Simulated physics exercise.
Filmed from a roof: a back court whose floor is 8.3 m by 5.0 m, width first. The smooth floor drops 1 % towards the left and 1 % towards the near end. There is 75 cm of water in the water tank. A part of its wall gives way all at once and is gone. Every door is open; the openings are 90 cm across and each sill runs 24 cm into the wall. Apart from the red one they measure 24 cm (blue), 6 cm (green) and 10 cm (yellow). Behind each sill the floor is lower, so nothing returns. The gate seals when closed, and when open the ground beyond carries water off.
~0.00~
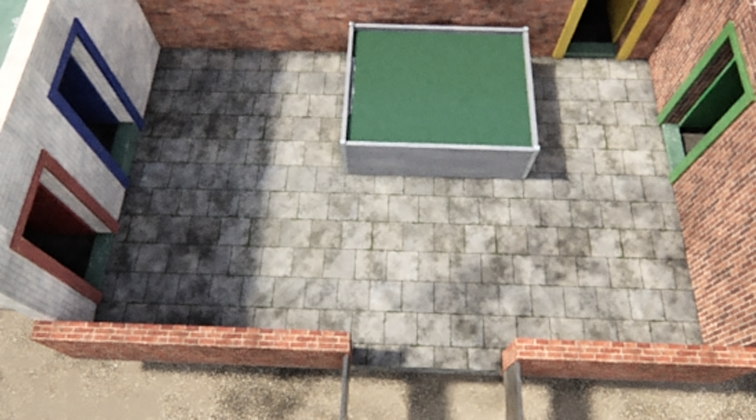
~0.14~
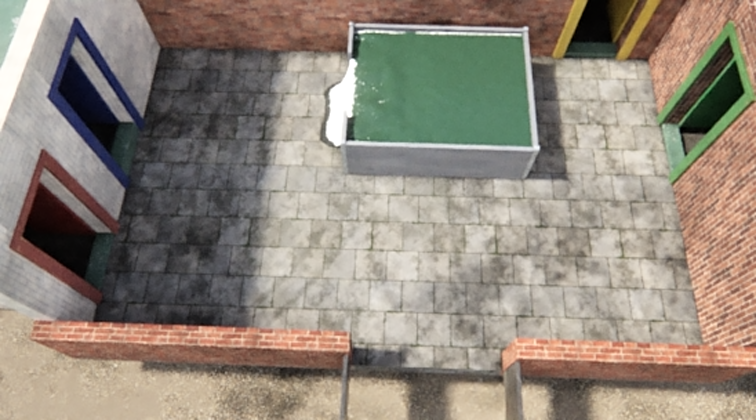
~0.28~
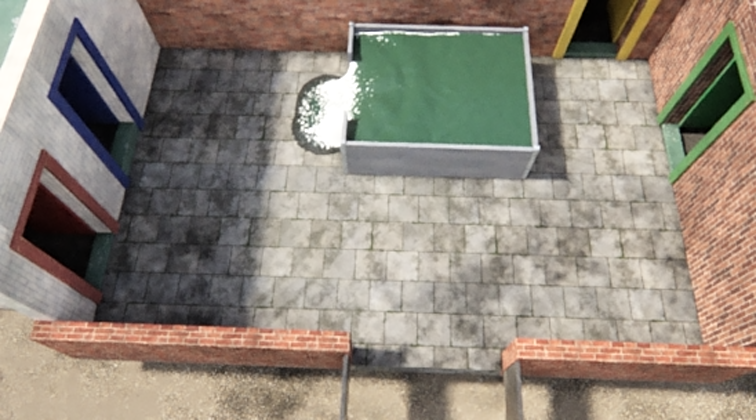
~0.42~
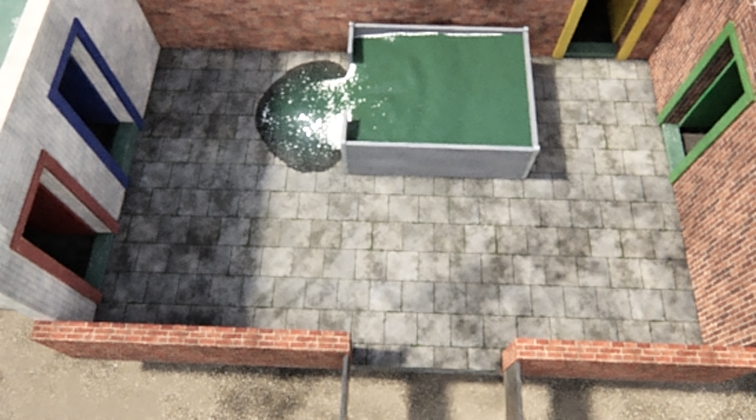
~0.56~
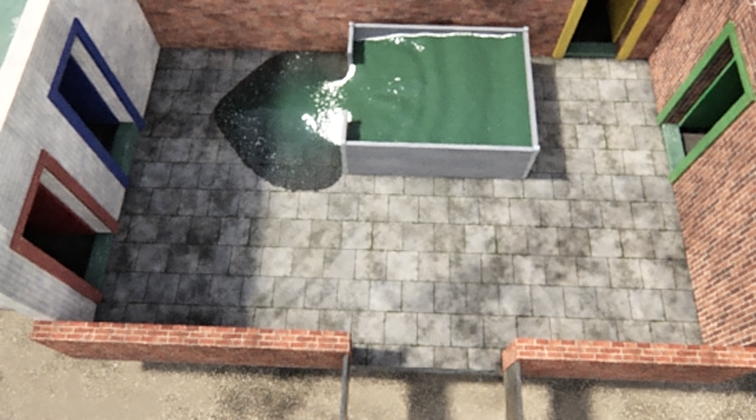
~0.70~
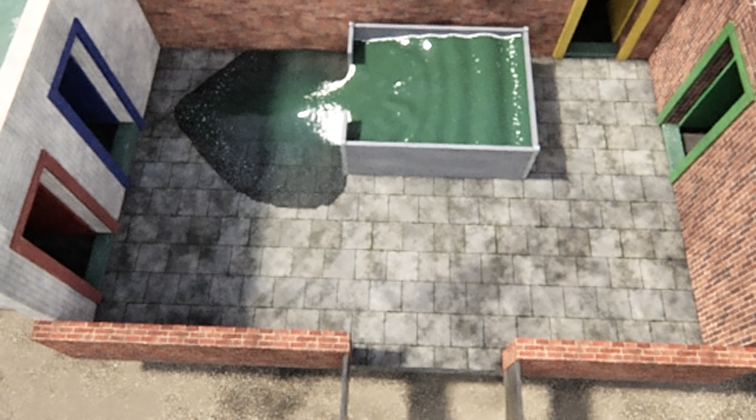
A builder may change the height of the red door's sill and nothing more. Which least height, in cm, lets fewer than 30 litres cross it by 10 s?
Some 22 cm above the ground.
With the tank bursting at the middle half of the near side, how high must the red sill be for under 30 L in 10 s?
About 10.5 cm.
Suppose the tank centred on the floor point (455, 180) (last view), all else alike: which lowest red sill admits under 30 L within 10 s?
Some 22 cm.
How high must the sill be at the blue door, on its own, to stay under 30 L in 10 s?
Roughly 27 cm at blue.
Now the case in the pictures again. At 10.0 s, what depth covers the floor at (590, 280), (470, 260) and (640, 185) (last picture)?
Roughly 10, 4 and 8 cm, in turn.
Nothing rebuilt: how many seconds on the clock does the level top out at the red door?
At about 5.0 s.
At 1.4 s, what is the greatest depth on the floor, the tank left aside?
About 49 cm.
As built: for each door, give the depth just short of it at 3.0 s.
In cm: Blue 32, green 0, red 15, yellow 0.
After 1.4 s water covers 30 % of the floor, deepest (49 cm) near (345, 111); it has not reached the red door.
After 3.0 s water covers 35 % of the floor, deepest (40 cm) near (156, 70); 15 cm at the red door, 33 litres in over its 6 cm sill.
After 10.0 s water covers 95 % of the floor, deepest (20 cm) near (90, 337); 18 cm at the red door, 402 litres in over its 6 cm sill.
At the red door as built, the water arrived by 1.7 s and peaked near 21 cm at 5.2 s.
With a sill of 19 cm, 62 litres would have come in within the 10 s; with 25.5 cm, 11 litres. So under 30 litres takes about 22 cm.
